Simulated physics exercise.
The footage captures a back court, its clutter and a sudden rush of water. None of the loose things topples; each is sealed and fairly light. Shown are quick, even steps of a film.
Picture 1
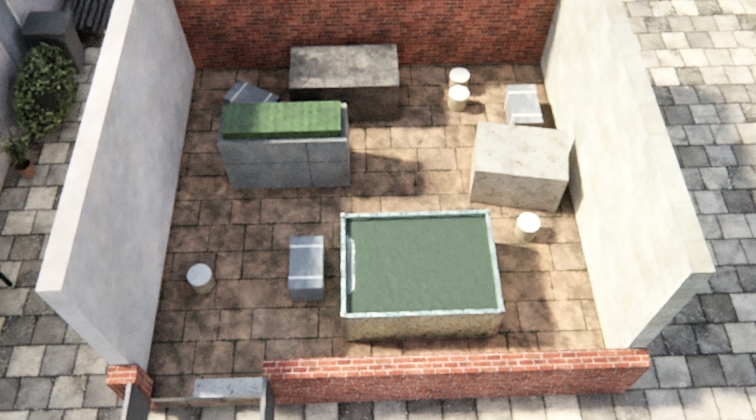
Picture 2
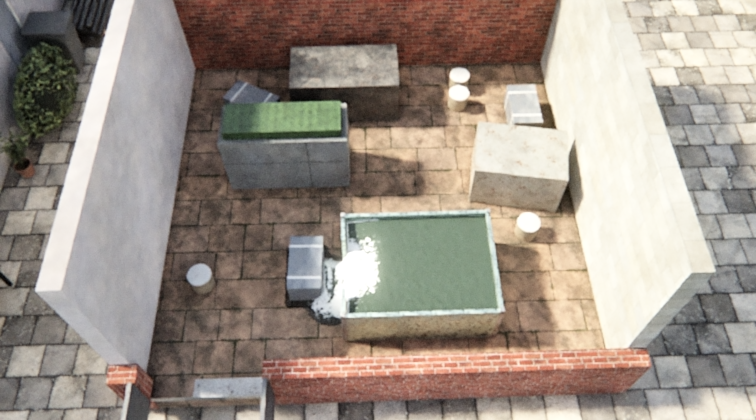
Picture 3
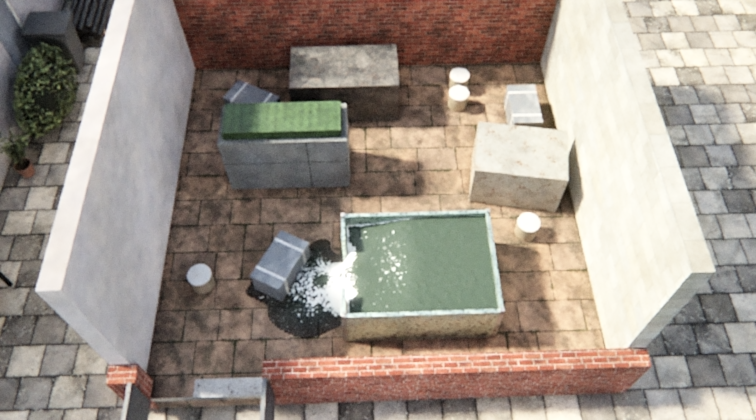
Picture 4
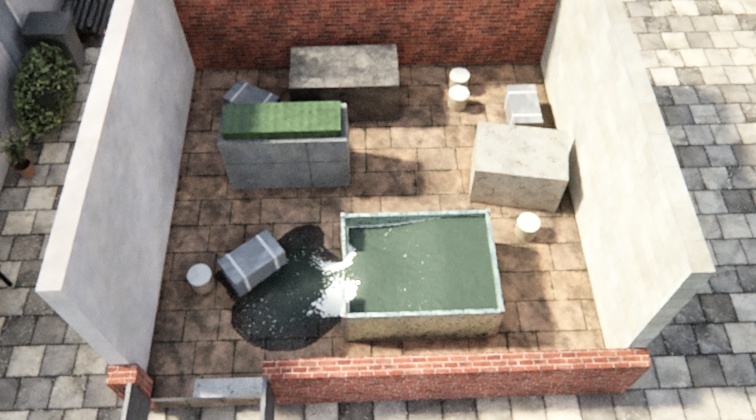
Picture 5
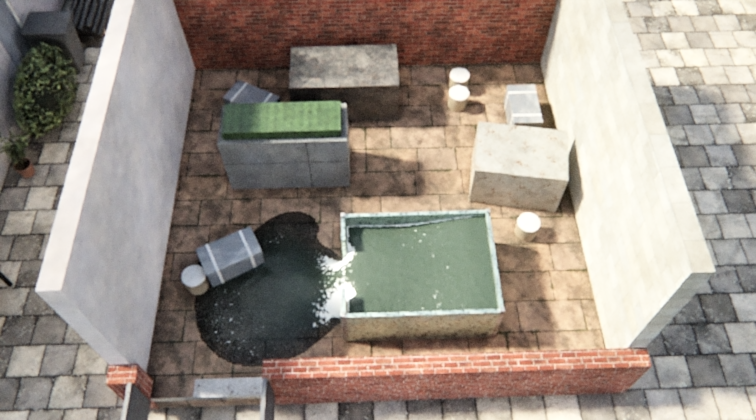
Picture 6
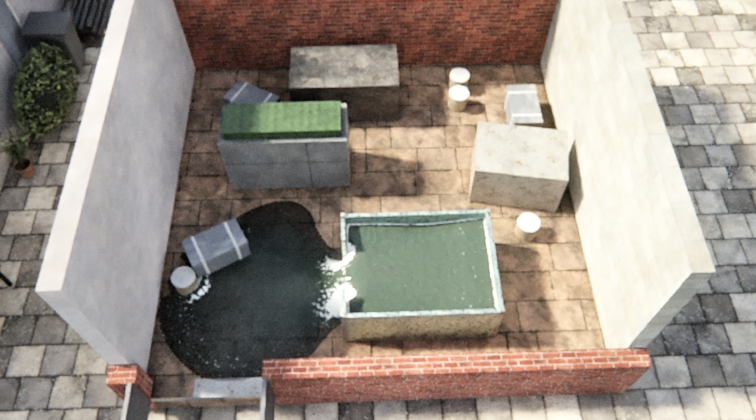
At the start, a walled court holds a full green tank, a planter, blocks and a grey trunk on dry paving. White water bursts from the tank's left side, pushing the trunk leftward and turning it. The dark pool spreads across the lower left, and a small white pail shifts slightly.
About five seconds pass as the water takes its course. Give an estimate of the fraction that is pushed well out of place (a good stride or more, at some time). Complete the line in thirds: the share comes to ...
The share comes to between one and two thirds.
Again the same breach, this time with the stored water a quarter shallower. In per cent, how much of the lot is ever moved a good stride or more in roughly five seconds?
About 40 in every hundred loose things.
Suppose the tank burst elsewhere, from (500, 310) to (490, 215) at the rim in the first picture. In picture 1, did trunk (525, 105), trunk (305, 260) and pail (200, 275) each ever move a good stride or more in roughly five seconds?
In the order asked: Goes the distance, then never gets that far, then never gets that far.
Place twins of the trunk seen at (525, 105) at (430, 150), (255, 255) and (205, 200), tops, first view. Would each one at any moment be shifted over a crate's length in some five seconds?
Stays put, shoved clear, shoved clear.
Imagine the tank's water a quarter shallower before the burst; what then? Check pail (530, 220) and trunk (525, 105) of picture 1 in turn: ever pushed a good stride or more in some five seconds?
Here's the rundown: Came up short, then came up short.
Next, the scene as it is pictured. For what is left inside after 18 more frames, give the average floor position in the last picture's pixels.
It lands somewhere near (389, 130).
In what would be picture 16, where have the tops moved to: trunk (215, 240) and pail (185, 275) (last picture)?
Close to (205, 123) and (199, 243).
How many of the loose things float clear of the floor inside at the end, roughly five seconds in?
By my reckoning the number comes out at 2.
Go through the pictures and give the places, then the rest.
A trunk at (306, 262), on the bottom; a pail at (199, 274), on the bottom; 0 of 7 have shifted, in the first picture.
A trunk at (305, 262) rests on the ground; a pail at (199, 274) rests on the ground; 0 of 7 have shifted, in the second picture.
A trunk at (280, 259) rests on the ground, a stride from its start; a pail at (199, 274), on the bottom; 1 of 7 have shifted, in the third picture.
A trunk at (251, 256), on the bottom, a stride from its start; a pail at (199, 274) rests on the ground; 1 of 7 have shifted, in the fourth picture.
A trunk at (229, 250) rests on the ground, a stride from its start; a pail at (193, 275) rests on the ground, close to its start; 2 of 7 have shifted, in the fifth picture.
A trunk at (214, 242) rests on the ground, a stride from its start; a pail at (183, 277), on the bottom, close to its start; 2 of 7 have shifted, in the sixth picture.
A moment on, 1 of 7 are well off their spots; 2 afloat.
Next, 1 of 7 are well off their spots; 0 afloat.
Later, 3 of 7 are well off their spots; 3 afloat.
In the end, 2 of 7 are well off their spots, and 3 have been at some point; 2 afloat.
